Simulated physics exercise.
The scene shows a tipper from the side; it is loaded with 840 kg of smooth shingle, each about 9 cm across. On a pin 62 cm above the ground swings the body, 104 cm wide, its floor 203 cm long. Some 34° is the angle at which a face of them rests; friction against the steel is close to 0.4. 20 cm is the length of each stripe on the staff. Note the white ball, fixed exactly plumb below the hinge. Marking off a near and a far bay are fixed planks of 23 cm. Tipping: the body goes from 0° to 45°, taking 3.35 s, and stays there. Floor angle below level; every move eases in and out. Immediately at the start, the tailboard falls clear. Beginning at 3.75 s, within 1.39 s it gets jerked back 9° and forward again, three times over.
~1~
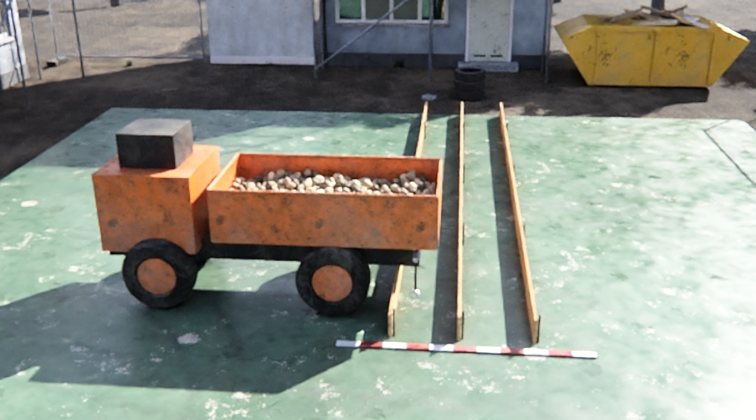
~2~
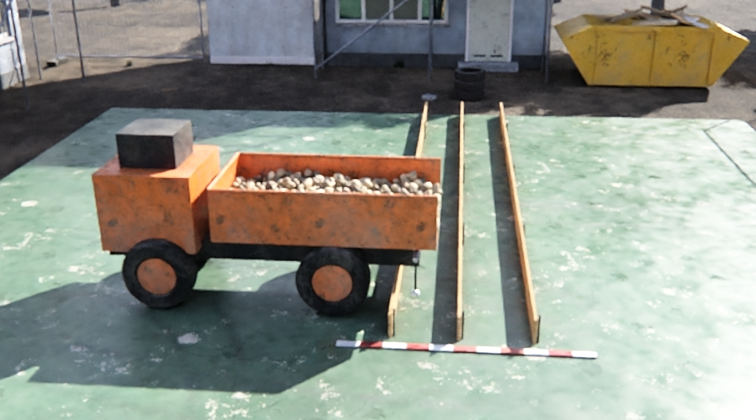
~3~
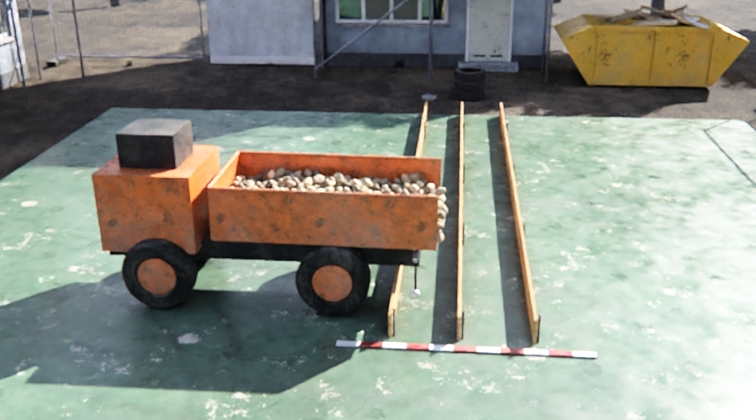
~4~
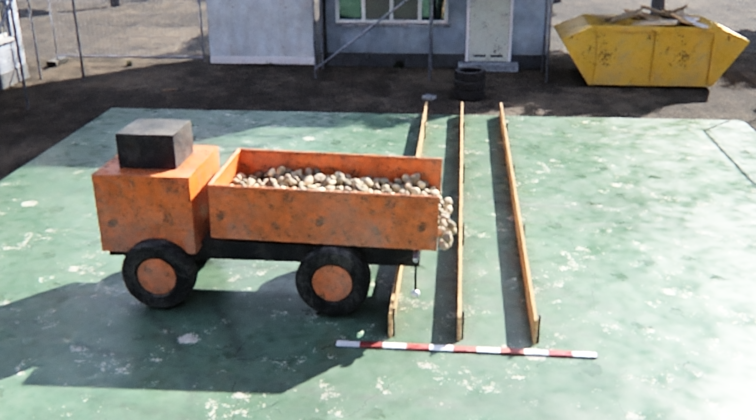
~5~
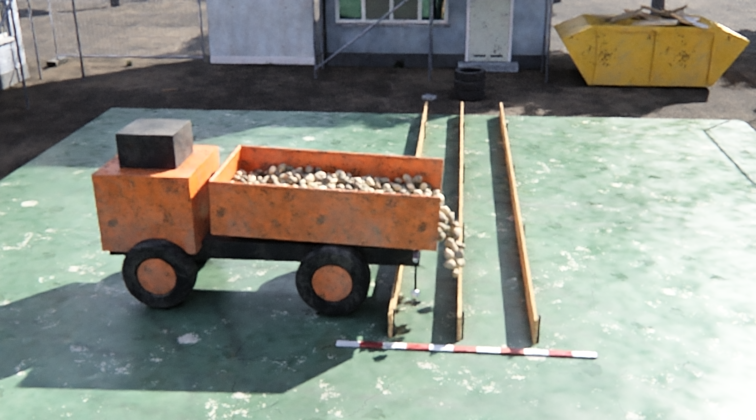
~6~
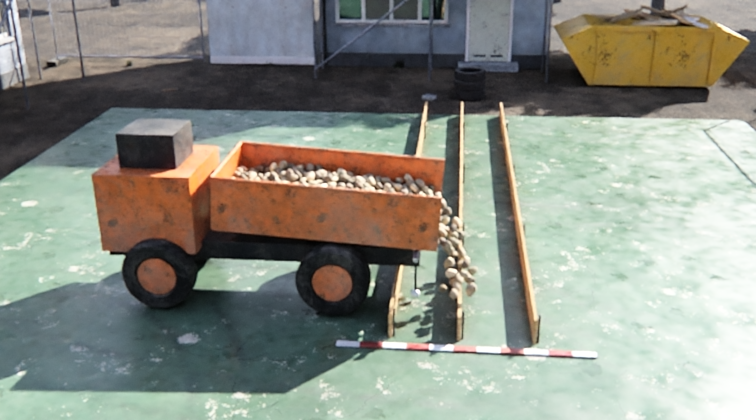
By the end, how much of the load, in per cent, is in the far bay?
70 %.
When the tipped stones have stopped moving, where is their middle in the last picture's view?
Near (488, 282).
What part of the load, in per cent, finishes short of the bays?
About 0 per cent.
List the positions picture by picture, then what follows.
In the first frame, the body is at 0°, its lip at (437, 249); the top of the load is at (335, 180).
The second frame shows lip at (437, 249), floor tilted 0°, highest stones at (335, 180).
In the third frame, the body is at 1°, its lip at (437, 250); the top of the load is at (314, 180); 2 % has left.
In the fourth frame, the body is at 1°, its lip at (437, 250); the top of the load is at (314, 179); 2 % has left.
The fifth frame shows lip at (437, 250), floor tilted 3°, highest stones at (308, 177); 4 % has left.
In the sixth frame, the body is at 4°, its lip at (437, 251); the top of the load is at (281, 173); 5 % has left.
A little later the floor is at 38°; 41 % in the body, 14 % in the near bay, 45 % in the far bay; the foremost stones are at (524, 280).
Then the floor is at 45°; 0 % in the body, 20 % in the near bay, 70 % in the far bay, 9 % past the last board; the foremost stones are at (612, 304).
Later still the floor is at 45°; 0 % in the body, 21 % in the near bay, 69 % in the far bay, 10 % past the last board; the foremost stones are at (620, 299).
In the end the floor is at 45°; 0 % in the body, 21 % in the near bay, 69 % in the far bay, 10 % past the last board; the foremost stones are at (620, 299).
